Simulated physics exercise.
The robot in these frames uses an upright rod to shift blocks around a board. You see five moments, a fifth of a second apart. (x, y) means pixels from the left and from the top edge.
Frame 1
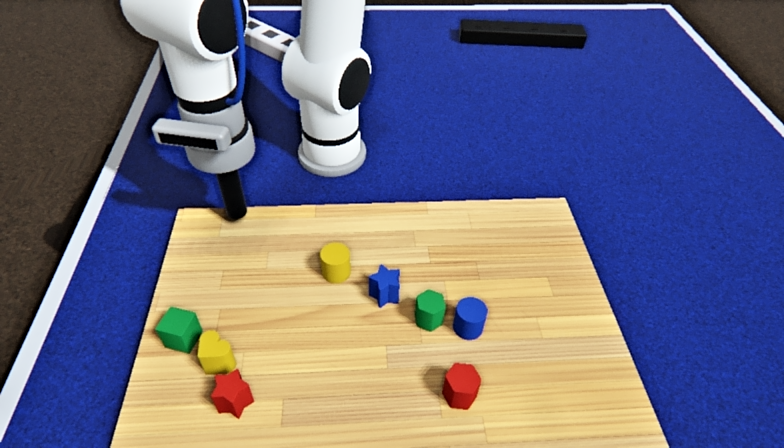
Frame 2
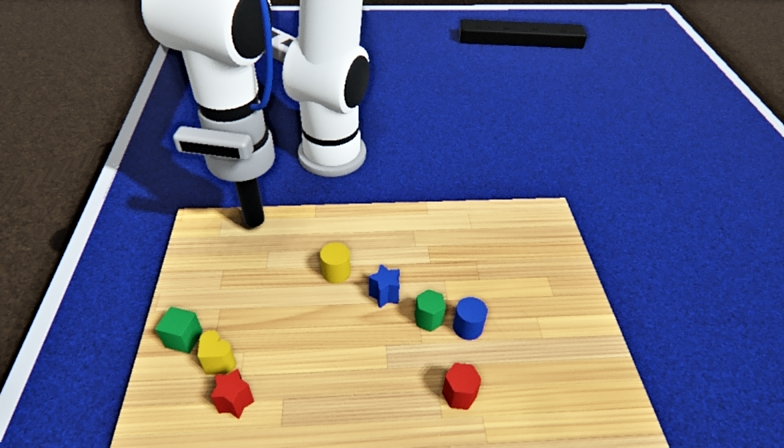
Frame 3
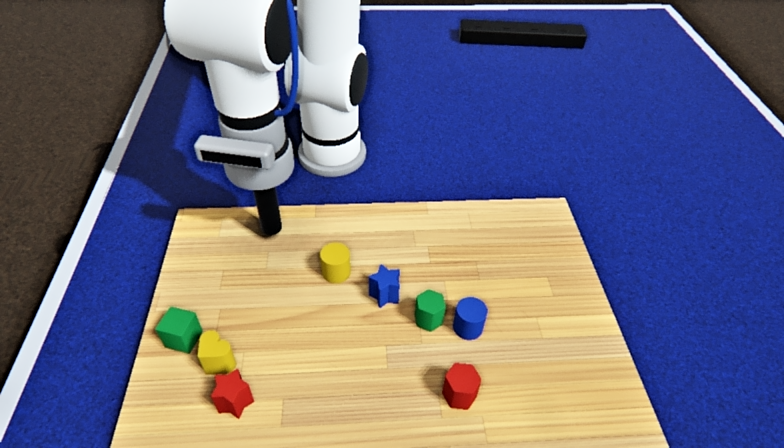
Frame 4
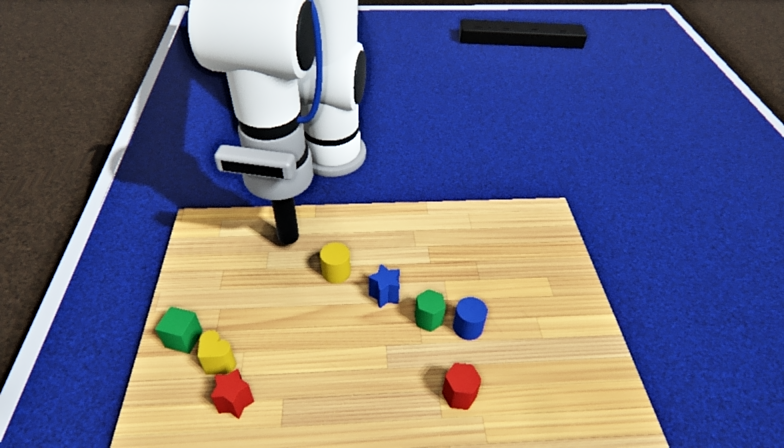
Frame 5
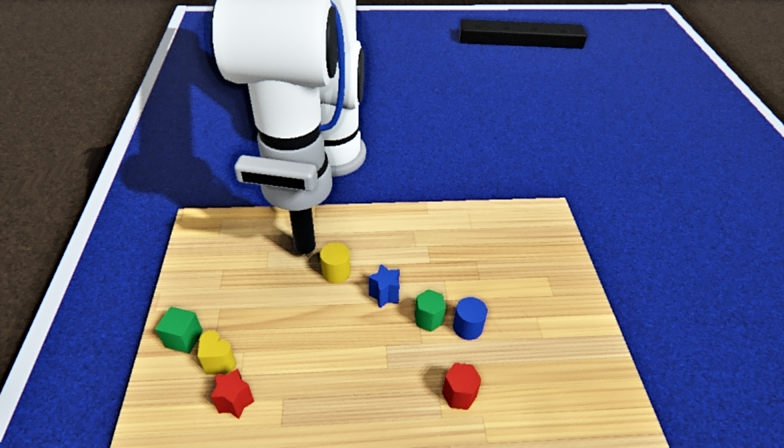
White robot arm sliding its black rod rightward and slightly nearer across a wooden board toward a yellow disc, the blocks staying still.
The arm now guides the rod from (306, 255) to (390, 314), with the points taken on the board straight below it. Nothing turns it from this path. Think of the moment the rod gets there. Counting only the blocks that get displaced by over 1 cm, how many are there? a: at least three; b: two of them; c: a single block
a.
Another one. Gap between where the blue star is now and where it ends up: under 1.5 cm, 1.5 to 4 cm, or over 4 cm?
Once the path ends, it will sit over 4 cm from where it is now.
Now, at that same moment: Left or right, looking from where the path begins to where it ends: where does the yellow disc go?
It slides leftward.
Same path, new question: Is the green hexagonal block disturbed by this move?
It's moved.
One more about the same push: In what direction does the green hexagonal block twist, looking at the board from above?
The block spins clockwise.
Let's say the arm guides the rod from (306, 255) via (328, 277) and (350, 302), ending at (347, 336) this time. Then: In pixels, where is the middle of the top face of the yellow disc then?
Around (369, 268).
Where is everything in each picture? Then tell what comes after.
In the first picture, rod's lower end (237, 213); yellow disc (335, 253); blue star (386, 277); green hexagonal block (431, 301); blue disc (472, 309).
In the second picture, rod (255, 221); blocks still.
In the third picture, rod (272, 229); blocks still.
In the fourth picture, rod (289, 238); blocks still.
In the fifth picture, rod (305, 247); yellow disc (335, 253); blue star (386, 277); green hexagonal block (431, 301); blue disc (472, 309).
On the path given first. One third of the way, rod (332, 266); yellow disc (354, 263).
Two thirds of the way, rod (361, 286); yellow disc (387, 280); blue star (413, 286), turned 25° anticlockwise.
At the end, rod (390, 307); yellow disc (418, 293); blue star (443, 284), turned 60° anticlockwise; green hexagonal block (464, 305), turned 60° clockwise; blue disc (493, 317).
